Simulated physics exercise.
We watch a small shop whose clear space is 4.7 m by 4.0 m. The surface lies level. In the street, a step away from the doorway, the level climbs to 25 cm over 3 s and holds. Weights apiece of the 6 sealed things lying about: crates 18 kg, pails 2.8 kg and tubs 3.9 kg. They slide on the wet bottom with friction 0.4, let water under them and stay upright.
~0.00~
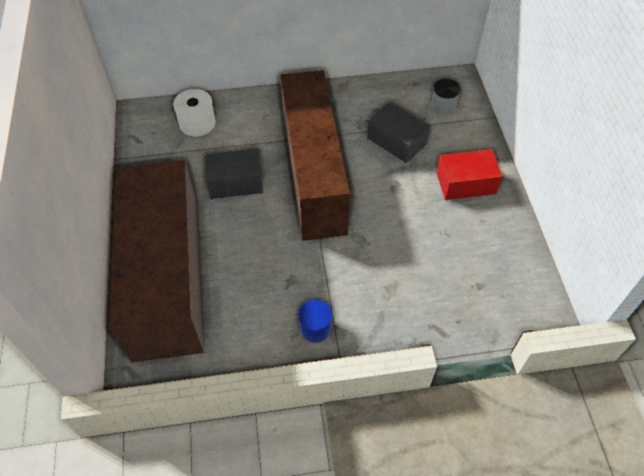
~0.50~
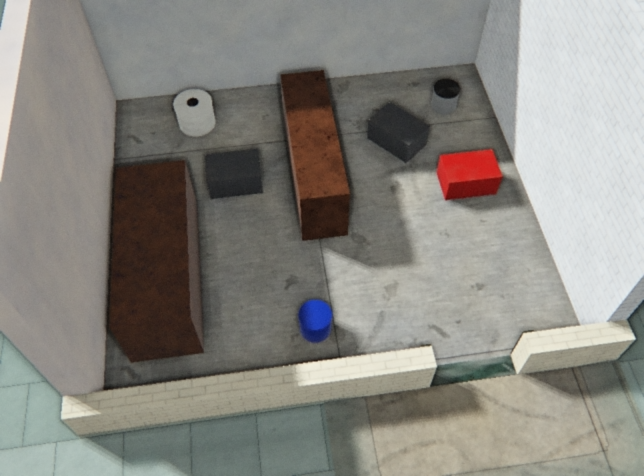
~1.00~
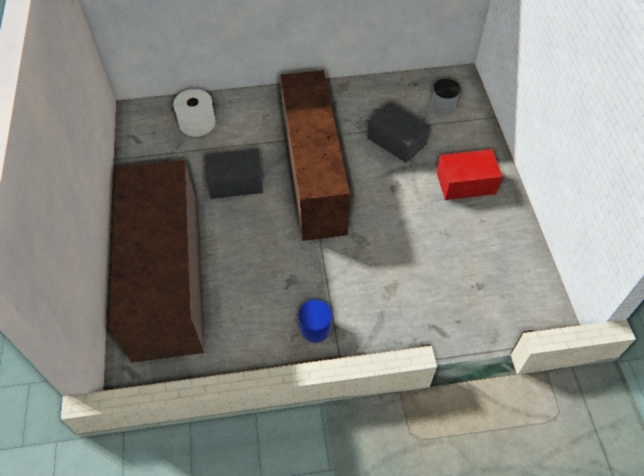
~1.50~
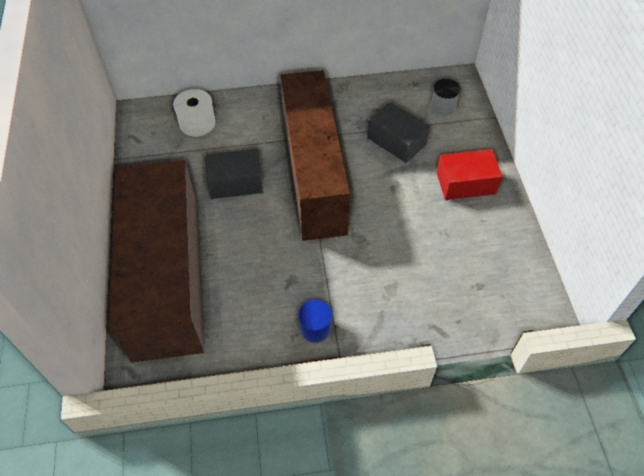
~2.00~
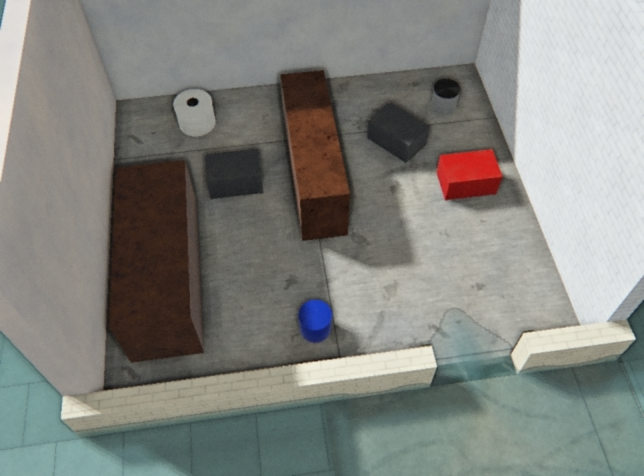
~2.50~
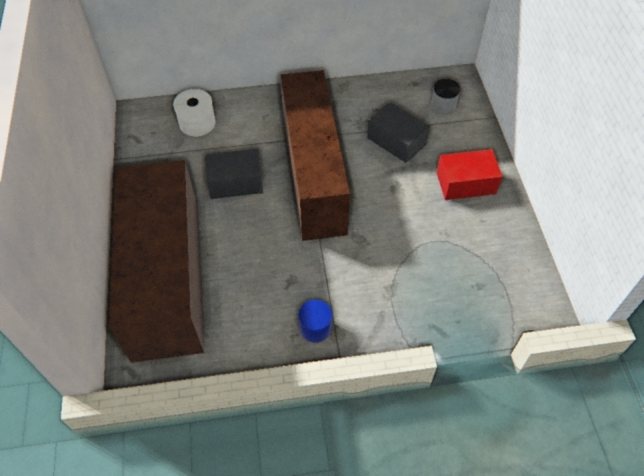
Shallow clear water spreading over the paving outside a small walled shop, then slipping through the doorway gap across the grey floor.
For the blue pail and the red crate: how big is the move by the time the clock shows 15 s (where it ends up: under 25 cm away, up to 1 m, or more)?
Blue pail moves a short way; red crate gets carried off.
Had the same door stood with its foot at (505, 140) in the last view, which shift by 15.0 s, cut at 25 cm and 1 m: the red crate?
Then the red crate gets carried off.
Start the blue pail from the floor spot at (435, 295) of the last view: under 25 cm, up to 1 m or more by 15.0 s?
It travels far.
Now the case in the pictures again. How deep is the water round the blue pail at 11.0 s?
About 2 cm.
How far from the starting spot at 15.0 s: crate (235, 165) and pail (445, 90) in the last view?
In that order: 50 cm, 140 cm.
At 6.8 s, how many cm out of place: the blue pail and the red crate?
Roughly 0 and 150 cm by then.
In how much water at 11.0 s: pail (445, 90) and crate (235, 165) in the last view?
Roughly 13 and 5 cm.
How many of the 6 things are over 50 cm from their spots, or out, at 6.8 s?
I count 3.
After 3.5 s the blue pail is near (315, 315), 0.0 m from its start, aground; the red crate is near (471, 166), 0.0 m from its start, aground; 0 afloat.
After 6.8 s the blue pail is near (315, 315), 0.0 m from its start, aground; the red crate is near (463, 65), 1.6 m from its start, afloat; 3 afloat.
After 11.0 s the blue pail is near (315, 315), 0.0 m from its start, aground; the red crate is near (389, 67), 1.7 m from its start, afloat; 3 afloat.
After 15.0 s the blue pail is near (354, 273), 0.6 m from its start, afloat; the red crate is near (352, 71), 1.9 m from its start, afloat; 6 afloat.
